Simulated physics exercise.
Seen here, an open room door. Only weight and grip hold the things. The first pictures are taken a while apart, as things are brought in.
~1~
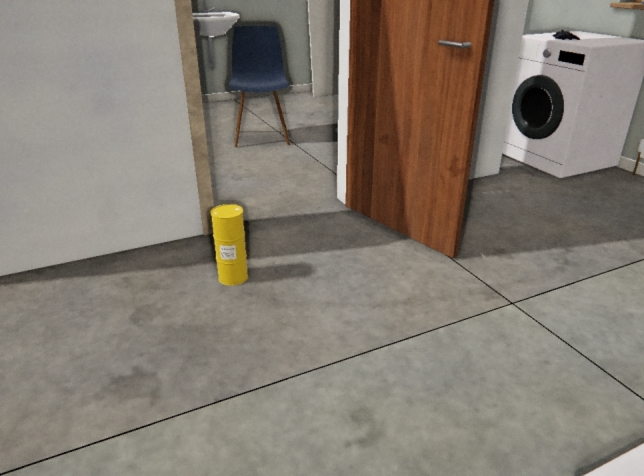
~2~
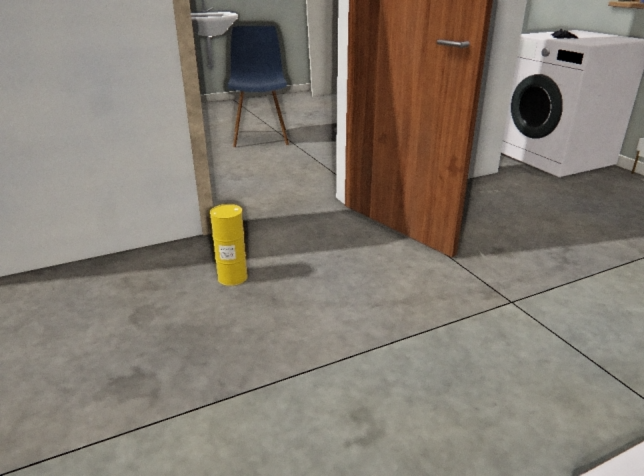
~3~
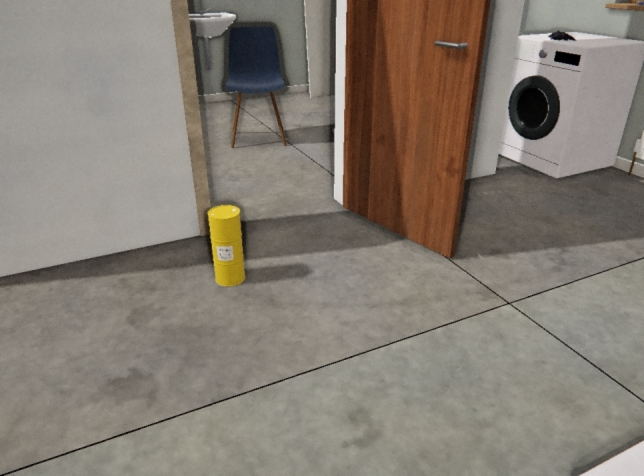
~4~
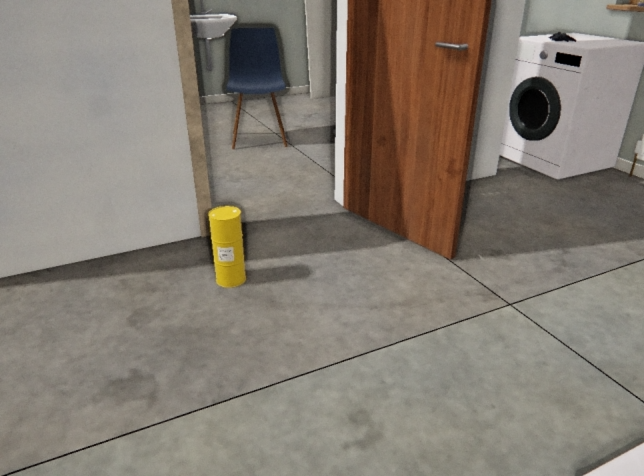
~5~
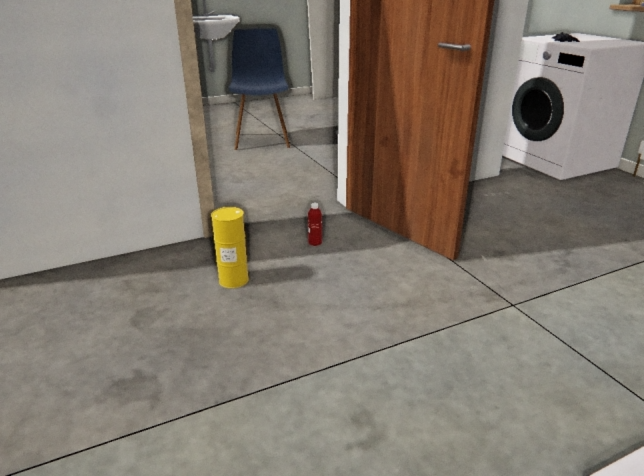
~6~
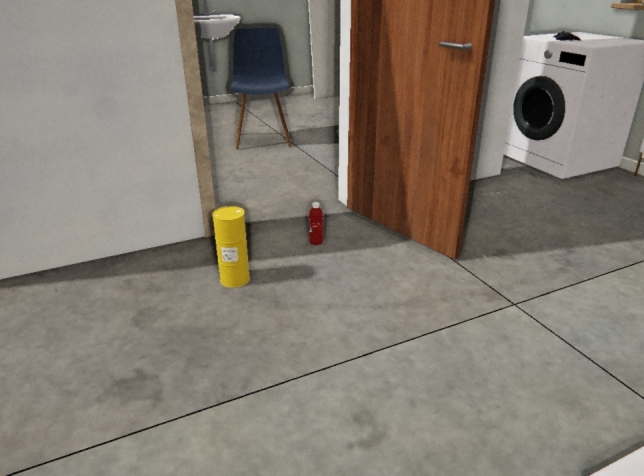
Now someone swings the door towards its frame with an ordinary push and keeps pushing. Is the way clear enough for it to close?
As it turns out, it shuts.
Then, 1.40 s past the last view, door at 67°.
Then, 2.30 s past the last view, door at 31°; red bottle displaced well along near (294, 219).
Then, 2.80 s past the last view, door at 11°; red bottle displaced well along near (273, 210).
Finally, door at 0°; moved from the start, red bottle; yellow canister still in place. Final places as the last picture's camera would see them, red bottle near (263, 202).
